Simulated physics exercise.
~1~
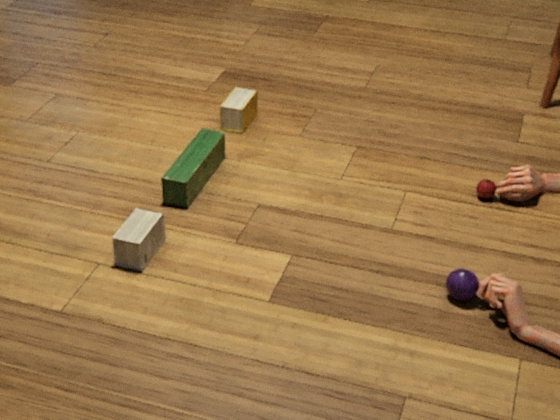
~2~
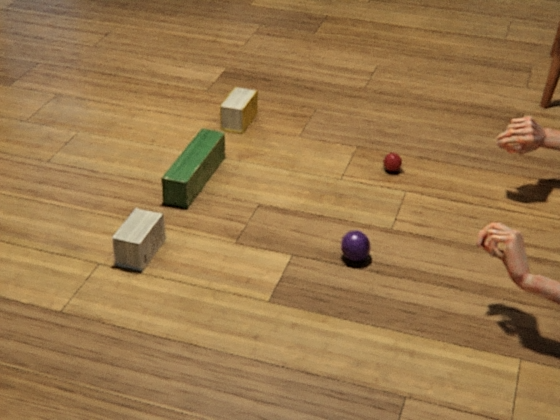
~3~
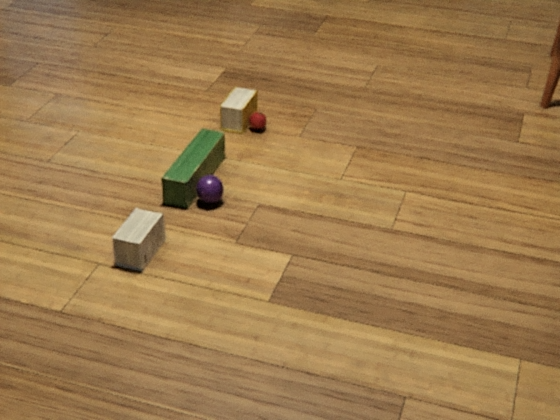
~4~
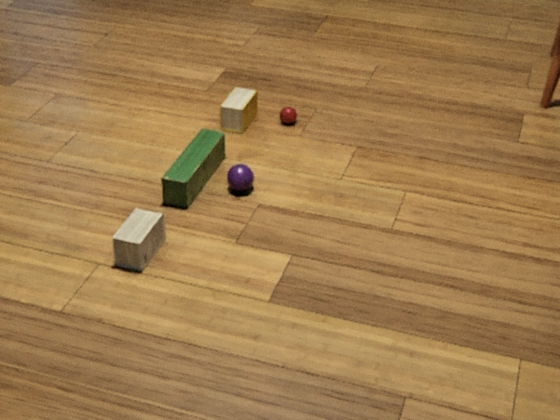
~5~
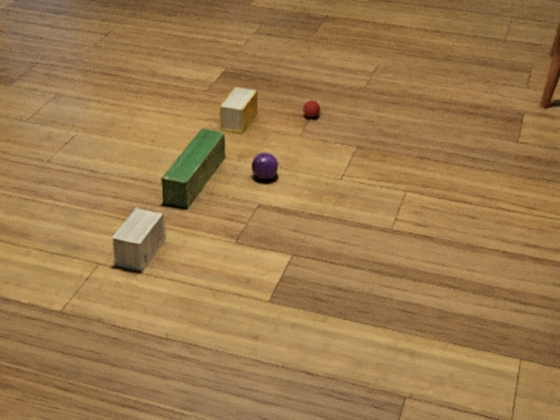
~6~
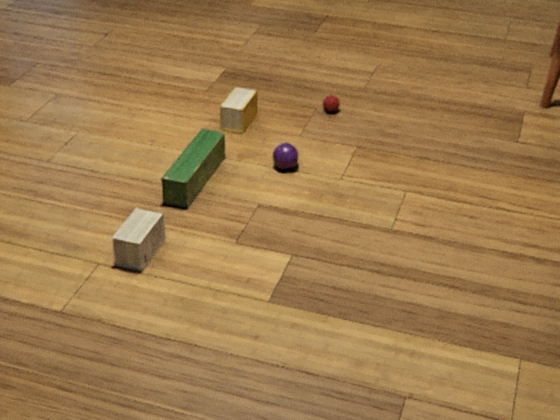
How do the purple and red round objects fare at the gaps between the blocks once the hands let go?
Neither gets through. The purple one is stopped at the green block and the red one at the pale yellowish block, and both roll back to the right.
